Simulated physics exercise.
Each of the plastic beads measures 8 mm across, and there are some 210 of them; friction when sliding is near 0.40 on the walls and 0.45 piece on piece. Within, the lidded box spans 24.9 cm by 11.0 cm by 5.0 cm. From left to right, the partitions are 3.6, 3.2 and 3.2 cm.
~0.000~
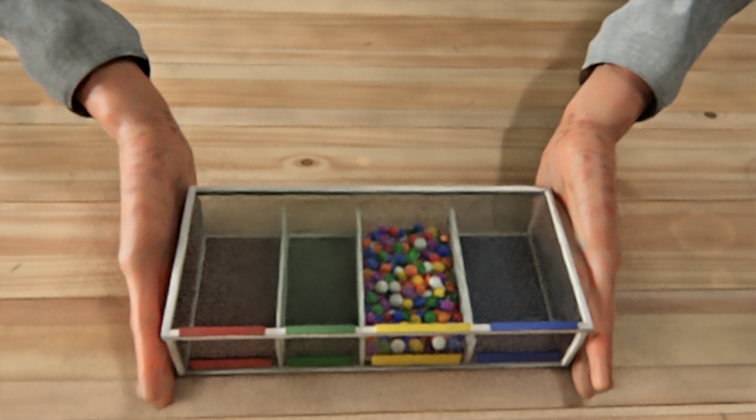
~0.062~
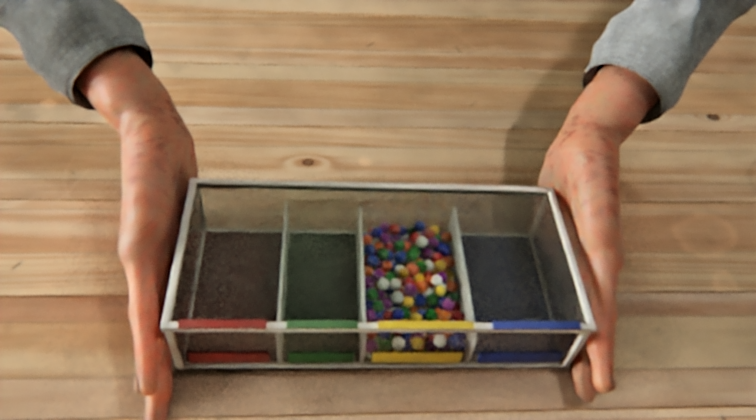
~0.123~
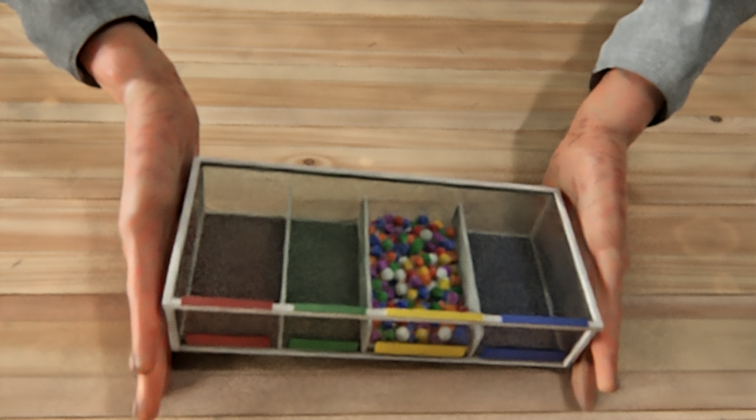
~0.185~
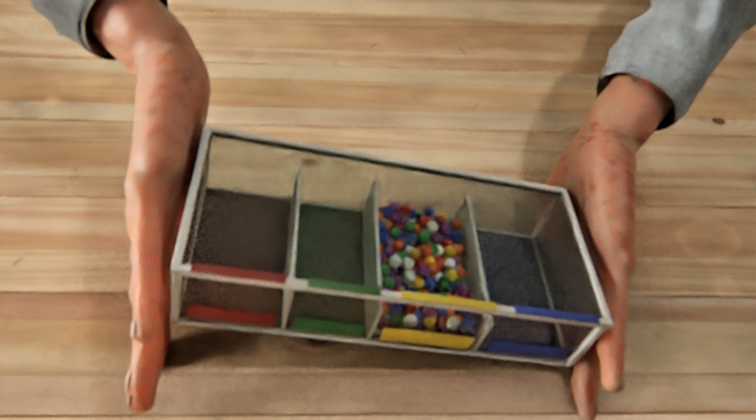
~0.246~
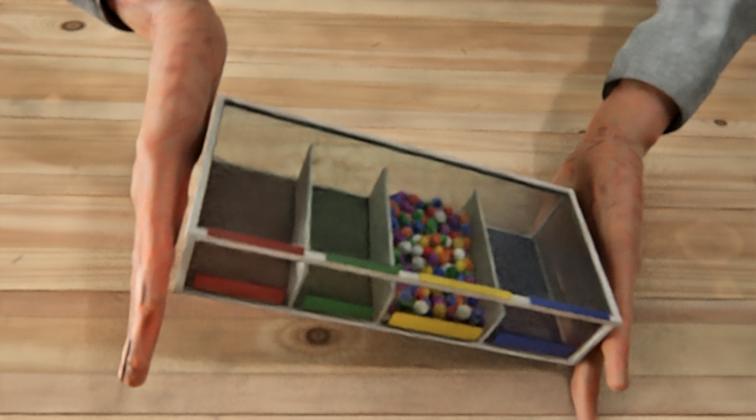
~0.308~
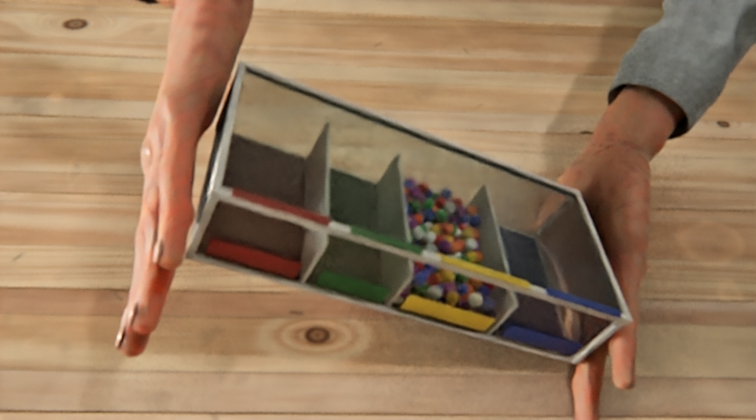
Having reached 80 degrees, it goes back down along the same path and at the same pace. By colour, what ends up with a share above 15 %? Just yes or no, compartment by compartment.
Red compartment gets a no, blue compartment gets a yes, green compartment gets a no, yellow compartment gets a yes.
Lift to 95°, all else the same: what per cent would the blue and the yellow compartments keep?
You'd get blue at 30 % and yellow at 70 %.
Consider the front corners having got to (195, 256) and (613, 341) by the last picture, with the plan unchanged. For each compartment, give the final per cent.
In the end red holds 0 %, blue holds 25 %, green holds 0 % and yellow holds 75 %.
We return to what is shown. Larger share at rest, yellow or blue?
The yellow compartment.
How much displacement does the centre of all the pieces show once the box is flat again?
I'd put it at close to 3.5 cm.
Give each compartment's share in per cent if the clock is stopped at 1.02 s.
Red 0 %, blue 15 %, green 0 %, yellow 85 %.
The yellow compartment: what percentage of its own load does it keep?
70 %.
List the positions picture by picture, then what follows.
In the first picture, box tilt 0 degrees, front corners at (170, 332) and (585, 325); yellow 100 %.
In the second picture, box tilt 2 degrees, front corners at (170, 324) and (587, 325).
In the third picture, box tilt 6 degrees, front corners at (172, 300) and (594, 324), lowest corner right back.
In the fourth picture, box tilt 12 degrees, front corners at (180, 266) and (604, 321), lowest corner right back.
In the fifth picture, box tilt 18 degrees, front corners at (195, 230) and (613, 319), lowest corner right back.
In the sixth picture, box tilt 24 degrees, front corners at (219, 190) and (623, 317), lowest corner right back; yellow 100 %. Its pace works out near 95 degrees a second.
After 1.02 s, tilt 78 degrees; blue 15 %, yellow 85 %.
After 1.50 s, tilt 33 degrees; blue 30 %, yellow 70 %.
Then, at 2.05 s, tilt 0 degrees; blue 30 %, yellow 70 %.
In the end, at 2.6 s, red 0 %, blue 30 %, green 0 %, yellow 70 %.
